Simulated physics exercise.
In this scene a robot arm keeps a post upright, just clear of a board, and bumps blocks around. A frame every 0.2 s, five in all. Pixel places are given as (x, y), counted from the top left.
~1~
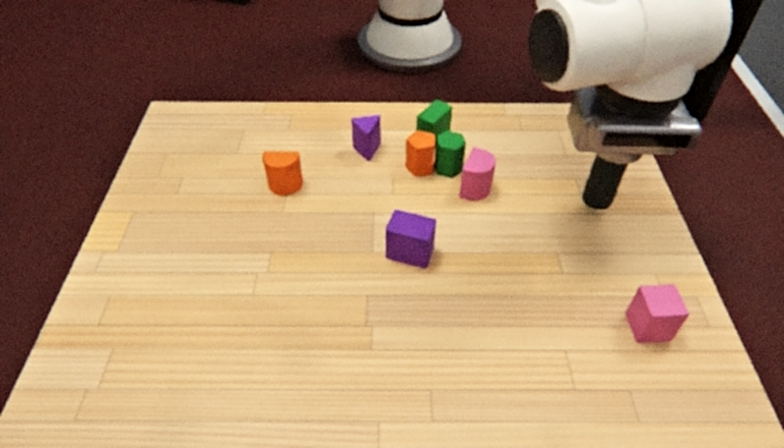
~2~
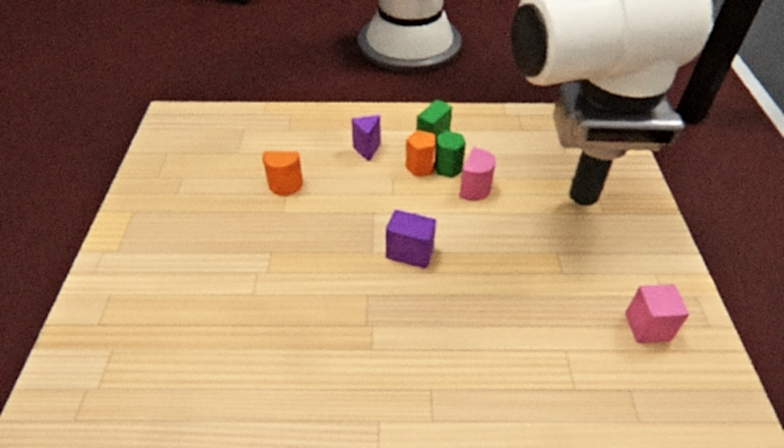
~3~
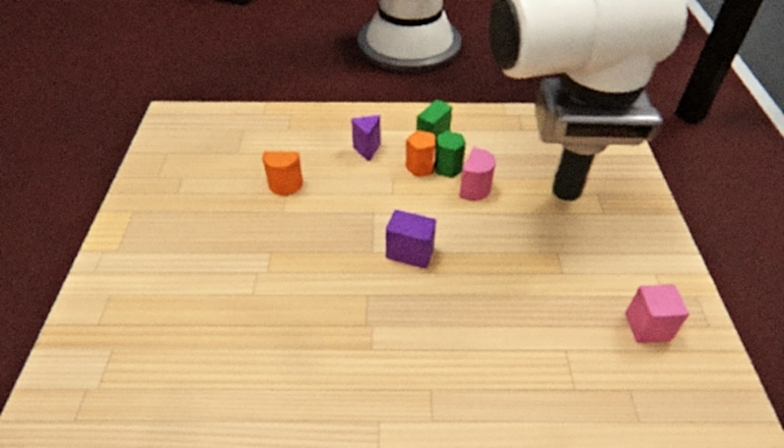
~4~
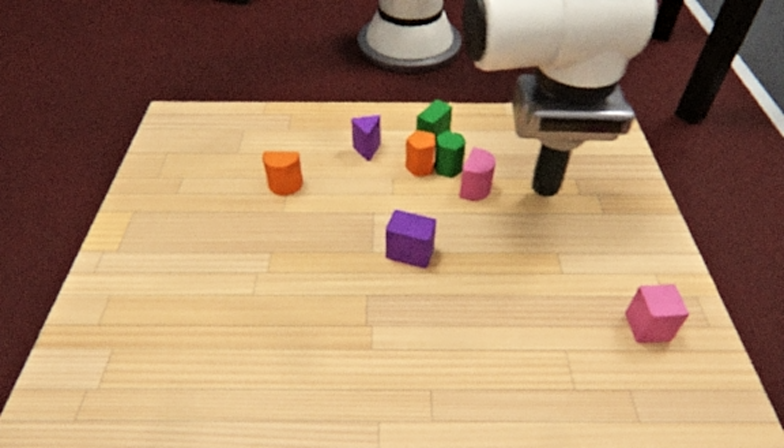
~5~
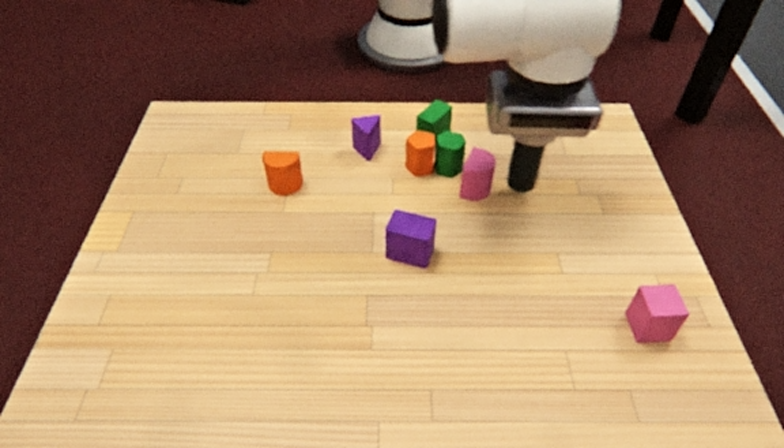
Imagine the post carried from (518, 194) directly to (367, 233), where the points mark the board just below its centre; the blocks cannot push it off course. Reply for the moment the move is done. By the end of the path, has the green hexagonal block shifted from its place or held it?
Left in place.
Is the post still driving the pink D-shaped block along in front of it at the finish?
It seems not.
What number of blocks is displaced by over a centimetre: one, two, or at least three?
Blocks displaced: 1.
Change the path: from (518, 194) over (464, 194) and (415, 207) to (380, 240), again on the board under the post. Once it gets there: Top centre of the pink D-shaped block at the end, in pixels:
Near (419, 152).
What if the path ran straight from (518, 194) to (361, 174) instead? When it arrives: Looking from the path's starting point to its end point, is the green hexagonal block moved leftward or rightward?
With start-to-end as forward, it shifts right.
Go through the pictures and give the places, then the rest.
In the first frame, post's lower end (597, 201); green hexagonal block (451, 140); pink D-shaped block (480, 160).
In the second frame, post (583, 197); blocks still.
In the third frame, post (566, 192); blocks still.
In the fourth frame, post (545, 188); blocks still.
In the fifth frame, post (521, 184); green hexagonal block (451, 140); pink D-shaped block (480, 160).
The first path, step by step. One third of the way, post (471, 196); pink D-shaped block (459, 159), turned 60° clockwise.
Two thirds of the way, post (419, 209); pink D-shaped block (458, 159), turned 60° clockwise.
At the end, post (367, 222); green hexagonal block still; pink D-shaped block (458, 159), turned 60° clockwise.
